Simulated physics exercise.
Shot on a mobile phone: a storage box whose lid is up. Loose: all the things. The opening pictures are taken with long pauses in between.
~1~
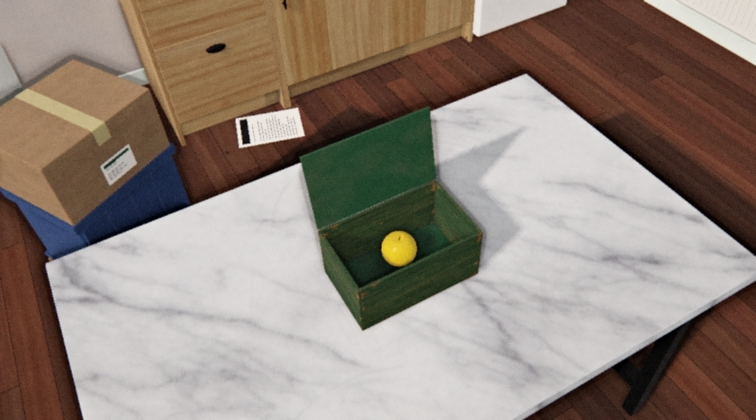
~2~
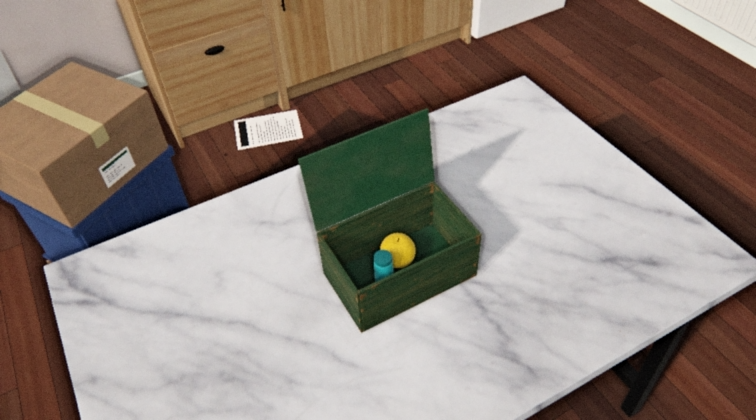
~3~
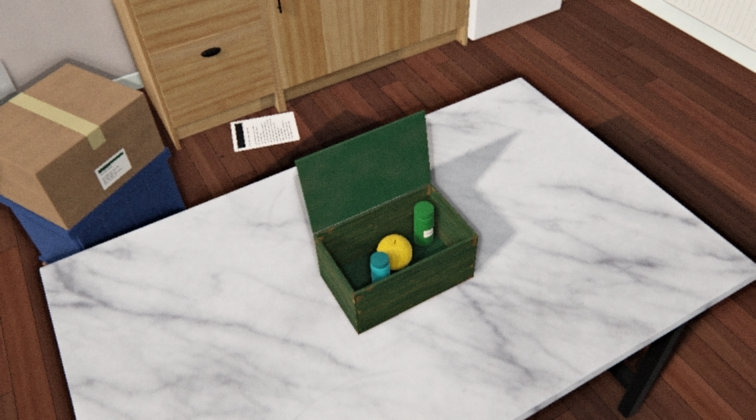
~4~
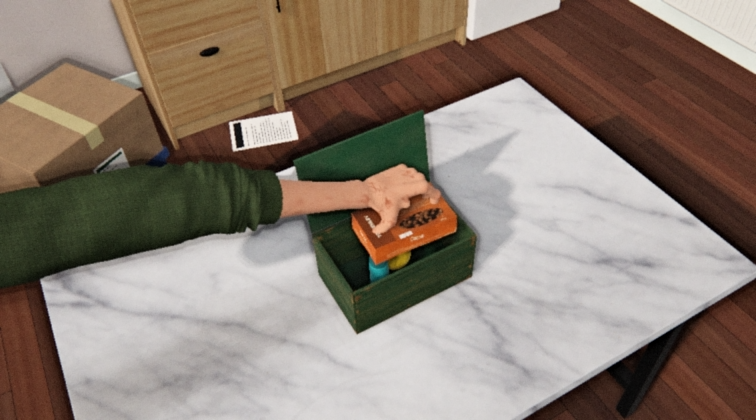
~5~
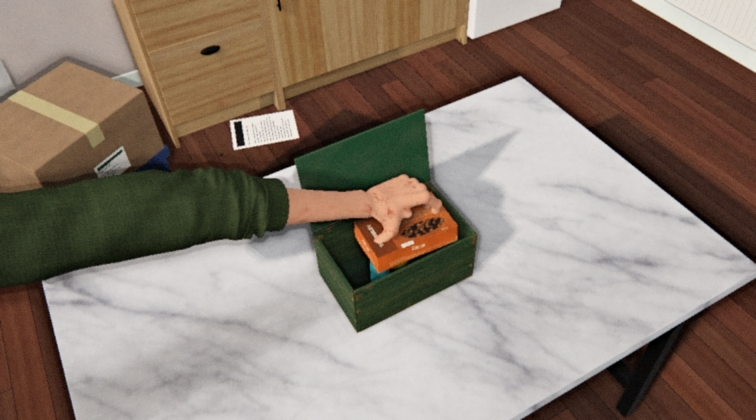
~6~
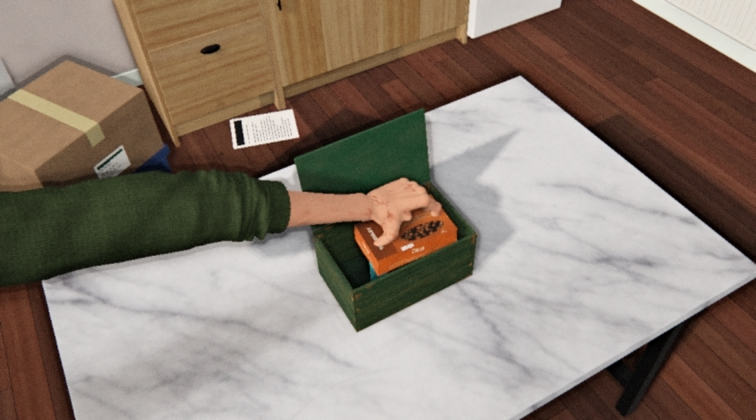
On a marble table, an open green box held a yellow apple, then a turquoise shaker and a green one appeared beside it, and a hand lowered an orange packet in on top.
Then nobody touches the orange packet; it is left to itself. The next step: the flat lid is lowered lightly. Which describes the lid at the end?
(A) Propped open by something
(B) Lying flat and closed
Lying flat and closed (B).
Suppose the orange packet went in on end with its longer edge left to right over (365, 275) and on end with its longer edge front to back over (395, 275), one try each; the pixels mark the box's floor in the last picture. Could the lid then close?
So, first it won't go down, then it fits down fine.
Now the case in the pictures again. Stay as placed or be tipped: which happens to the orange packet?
Simply put, the orange packet gets tilted.
Then, 0.50 s after the last picture, orange packet on its side near (400, 278).
Then, 1.50 s after the last picture, lid 63° above the rim; orange packet on its side near (399, 279).
Then, 2.00 s after the last picture, lid 19° above the rim; orange packet on its side near (399, 279).
At rest, lid shut; tipped over in the box, orange packet; the other 3 in place. Seen from the same camera at the end, orange packet near (399, 279).
